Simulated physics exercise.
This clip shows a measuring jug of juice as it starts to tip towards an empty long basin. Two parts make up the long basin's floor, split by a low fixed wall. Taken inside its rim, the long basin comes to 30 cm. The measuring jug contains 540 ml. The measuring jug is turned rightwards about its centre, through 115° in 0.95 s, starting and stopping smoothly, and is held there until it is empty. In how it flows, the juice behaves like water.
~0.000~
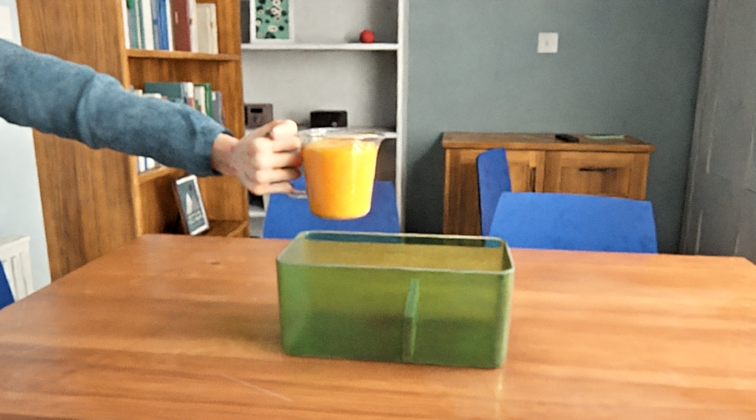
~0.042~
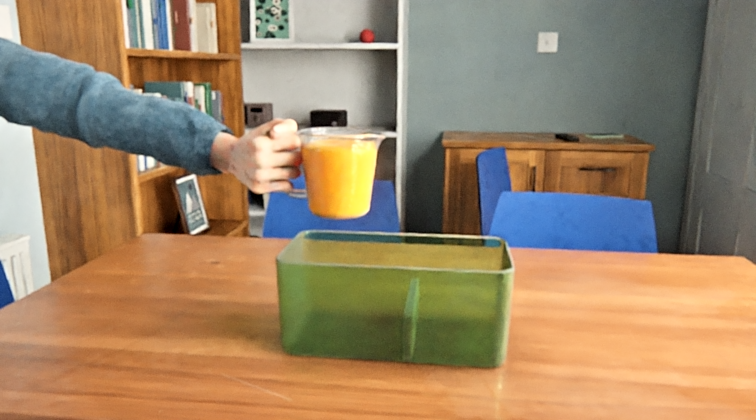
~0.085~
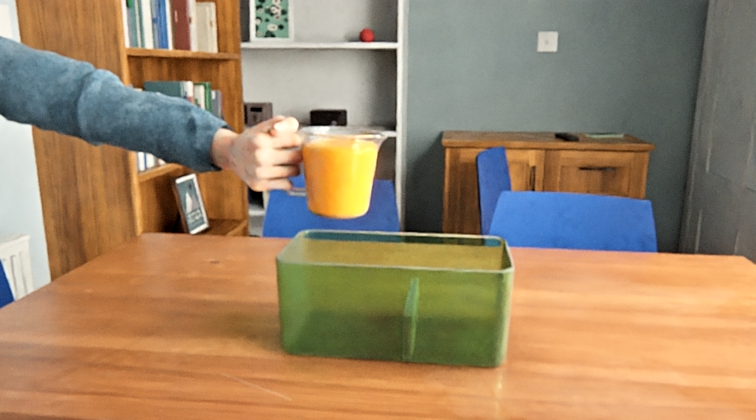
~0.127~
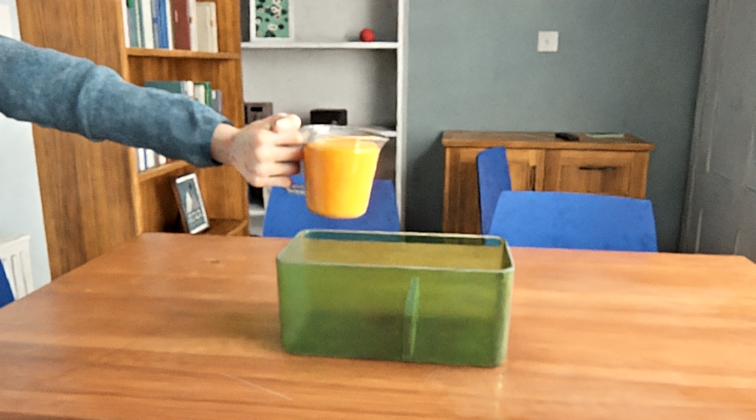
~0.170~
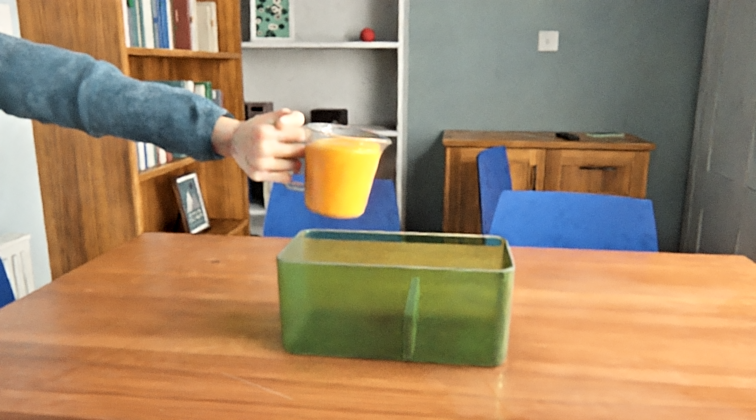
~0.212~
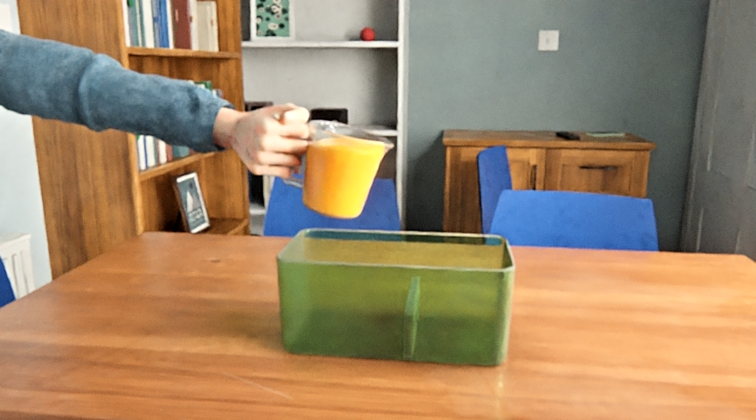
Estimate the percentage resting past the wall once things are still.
I would say roughly 72 percent.
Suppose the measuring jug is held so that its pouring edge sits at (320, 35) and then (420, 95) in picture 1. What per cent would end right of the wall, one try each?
First 5, then 85 per cent.
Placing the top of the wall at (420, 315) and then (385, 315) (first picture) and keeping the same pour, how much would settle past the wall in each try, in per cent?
The first gives near 65 per cent and the second near 90 per cent.
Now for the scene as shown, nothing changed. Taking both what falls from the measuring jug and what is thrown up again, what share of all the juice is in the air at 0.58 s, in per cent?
20 %.
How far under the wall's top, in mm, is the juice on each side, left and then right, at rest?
Left 56 mm, right 40 mm.
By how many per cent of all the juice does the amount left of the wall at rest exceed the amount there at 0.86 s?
That works out to roughly 12 per cent of the whole.
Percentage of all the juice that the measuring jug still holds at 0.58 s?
At that time about 68 in a hundred parts are still held.
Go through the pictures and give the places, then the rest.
The first frame shows tilt 0°; pouring edge (385, 135); surface from (305, 144) to (376, 145); the long basin's rim runs from (289, 247) to (509, 256); the wall's top is at (412, 297).
The second frame shows tilt 1°; pouring edge (386, 135); surface from (305, 143) to (376, 145).
The third frame shows tilt 2°; pouring edge (387, 136); surface from (306, 142) to (376, 145).
The fourth frame shows tilt 5°; pouring edge (388, 138); surface from (308, 142) to (378, 146).
The fifth frame shows tilt 9°; pouring edge (391, 141); surface from (309, 142) to (381, 146).
The sixth frame shows tilt 14°; pouring edge (394, 145); surface from (311, 143) to (384, 146).
After 0.58 s the tilt is 78° and 68 per cent is still to pour, 0 is left of the wall and 12 right of it.
After 0.86 s the tilt is 112° and 9 per cent is still to pour, 15 is left of the wall and 68 right of it.
After 1.14 s the tilt is 115° and 0 per cent is still to pour, 27 is left of the wall and 72 right of it.
After 1.45 s the tilt is 115° and 0 per cent is still to pour, 27 is left of the wall and 72 right of it.
In the end 27 per cent lies left of the wall, 72 right of it and 0 outside.
